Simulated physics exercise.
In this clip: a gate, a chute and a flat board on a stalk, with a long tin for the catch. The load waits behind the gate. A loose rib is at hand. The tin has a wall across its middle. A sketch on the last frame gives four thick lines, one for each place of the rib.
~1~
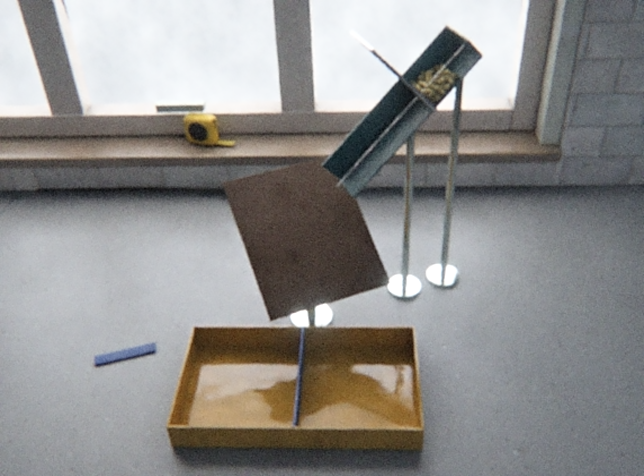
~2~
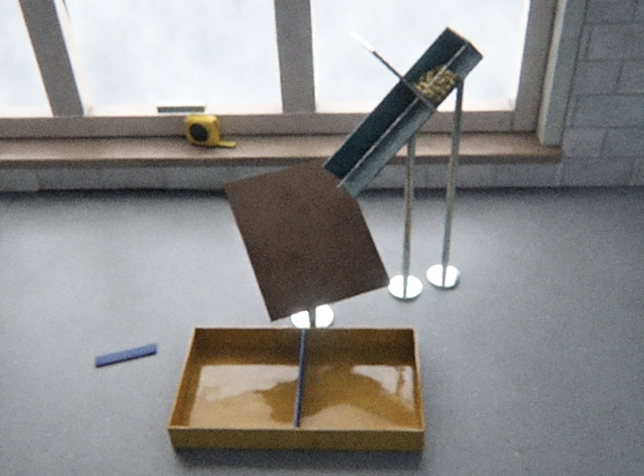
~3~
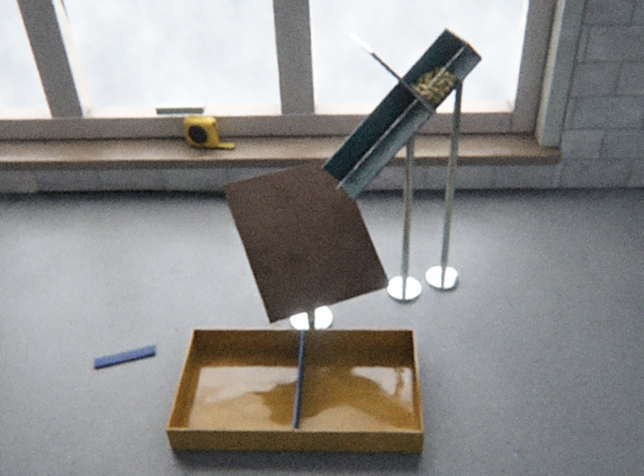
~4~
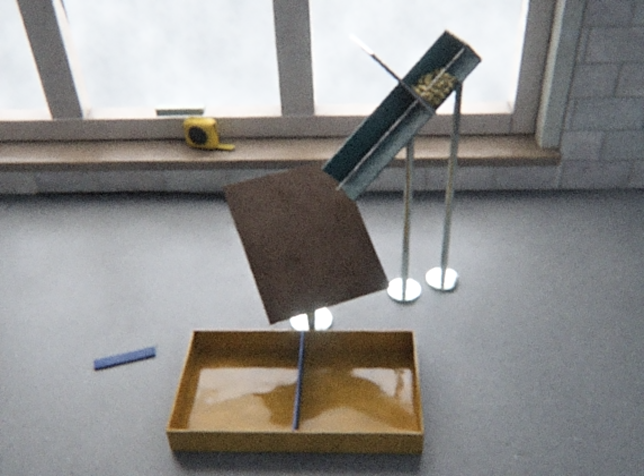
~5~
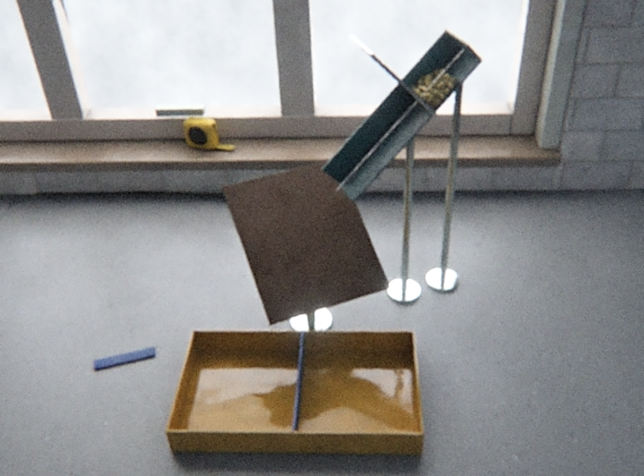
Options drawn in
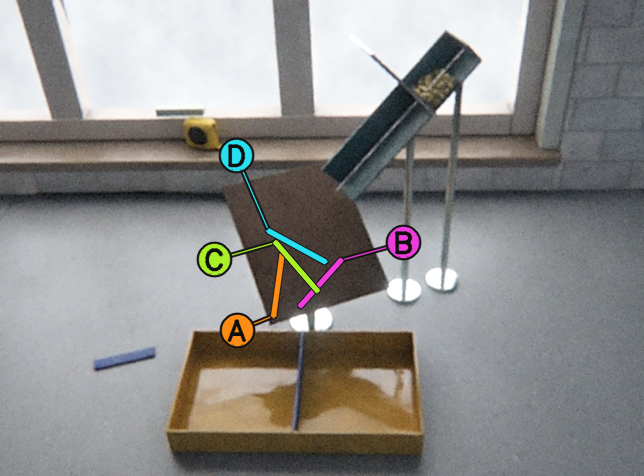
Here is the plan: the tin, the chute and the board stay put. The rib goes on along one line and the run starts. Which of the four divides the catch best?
Take A.
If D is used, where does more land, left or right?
Right.
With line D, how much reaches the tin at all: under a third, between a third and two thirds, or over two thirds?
Line D gives over two thirds.
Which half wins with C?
More lands on the right.
On the marked copy, line A from (282, 254) to (273, 315); line B from (340, 260) to (300, 305); line C from (275, 242) to (317, 290); line D from (268, 231) to (325, 261).
Choosing A, of what is caught, close to two thirds in the left half, close to a third in the right.
Choosing B, of what is caught, all but a few in the left half, only a few in the right.
Choosing C, of what is caught, a small share in the left half, all but a few in the right.
Choosing D, of what is caught, only a few in the left half, all but a few in the right.
